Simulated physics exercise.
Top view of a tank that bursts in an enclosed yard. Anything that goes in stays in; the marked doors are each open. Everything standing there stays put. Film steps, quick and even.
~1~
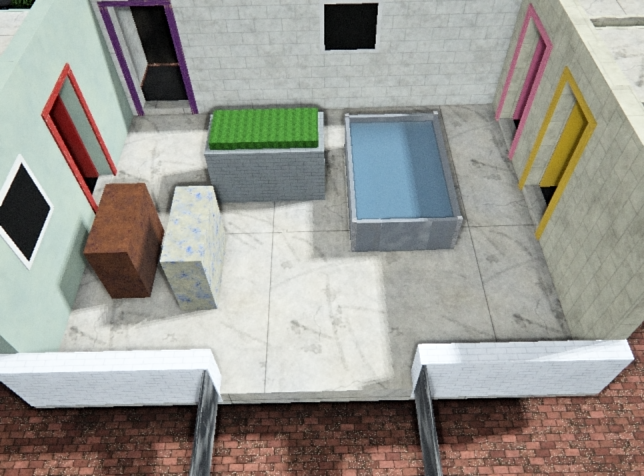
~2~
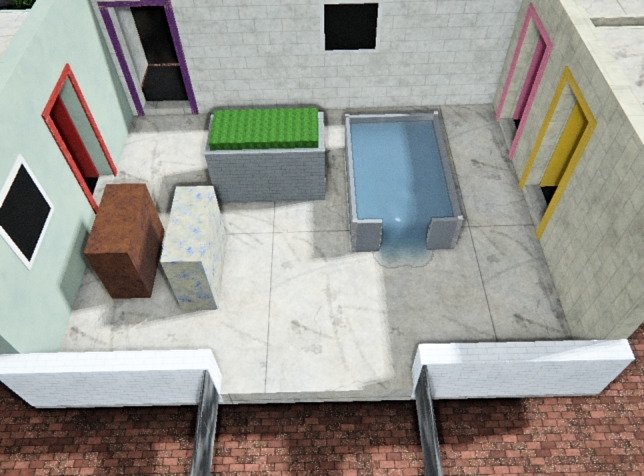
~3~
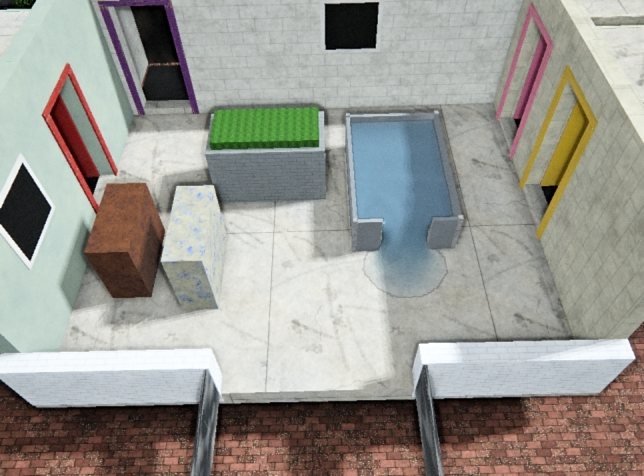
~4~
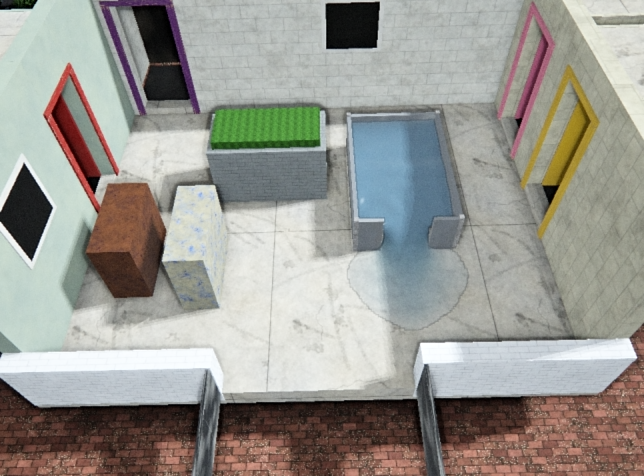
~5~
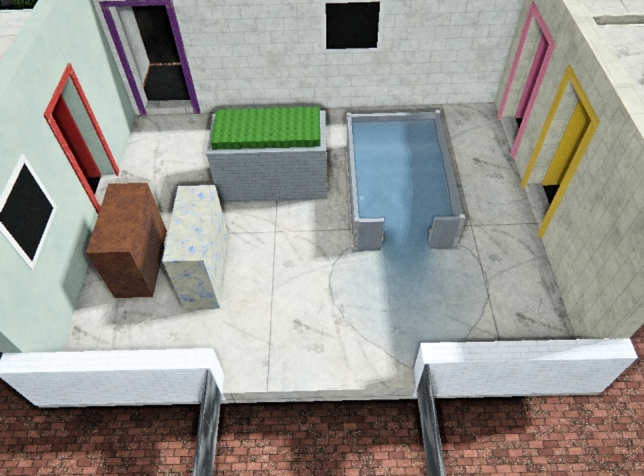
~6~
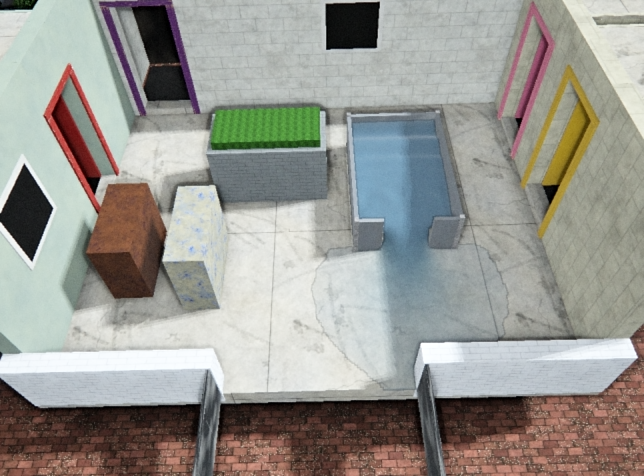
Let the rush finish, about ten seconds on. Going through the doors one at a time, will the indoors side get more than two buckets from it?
Purple door: Two buckets at most; red door: Two buckets at most; pink door: Two buckets at most; yellow door: Two buckets at most.
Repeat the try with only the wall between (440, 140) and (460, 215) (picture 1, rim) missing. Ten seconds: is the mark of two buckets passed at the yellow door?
Well, the yellow door crosses the line this time.
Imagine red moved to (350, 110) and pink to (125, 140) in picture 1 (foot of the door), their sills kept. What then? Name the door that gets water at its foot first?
Result: The door marked yellow.
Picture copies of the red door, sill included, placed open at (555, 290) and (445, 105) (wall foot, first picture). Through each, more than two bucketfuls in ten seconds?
So the first tops it, and then the second tops it.
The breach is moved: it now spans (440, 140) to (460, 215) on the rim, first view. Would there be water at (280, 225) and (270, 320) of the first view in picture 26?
Log: Point 1 unreached; point 2 inundated.
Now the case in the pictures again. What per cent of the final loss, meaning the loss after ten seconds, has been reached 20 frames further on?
Near 50 in a hundred.
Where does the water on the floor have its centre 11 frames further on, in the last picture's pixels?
Centre of the water: Near (412, 233).
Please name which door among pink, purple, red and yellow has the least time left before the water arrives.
The one in yellow, before the others.
A moment on, water covers 20 % of the floor; the purple door not reached, the red door not reached, the pink door not reached, the yellow door not reached.
Next, water covers 20 % of the floor; the purple door not reached, the red door not reached, the pink door not reached, the yellow door not reached.
Then, water covers 30 % of the floor; the purple door not reached, the red door not reached, the pink door not reached, the yellow door wet at the sill, nothing in.
Later, water covers 40 % of the floor; the purple door not reached, the red door not reached, the pink door wet at the sill, nothing in, the yellow door wet at the sill, nothing in.
In the end, water covers 60 % of the floor; the purple door not reached, the red door not reached, the pink door wet at the sill, nothing in, the yellow door wet at the sill, nothing in.
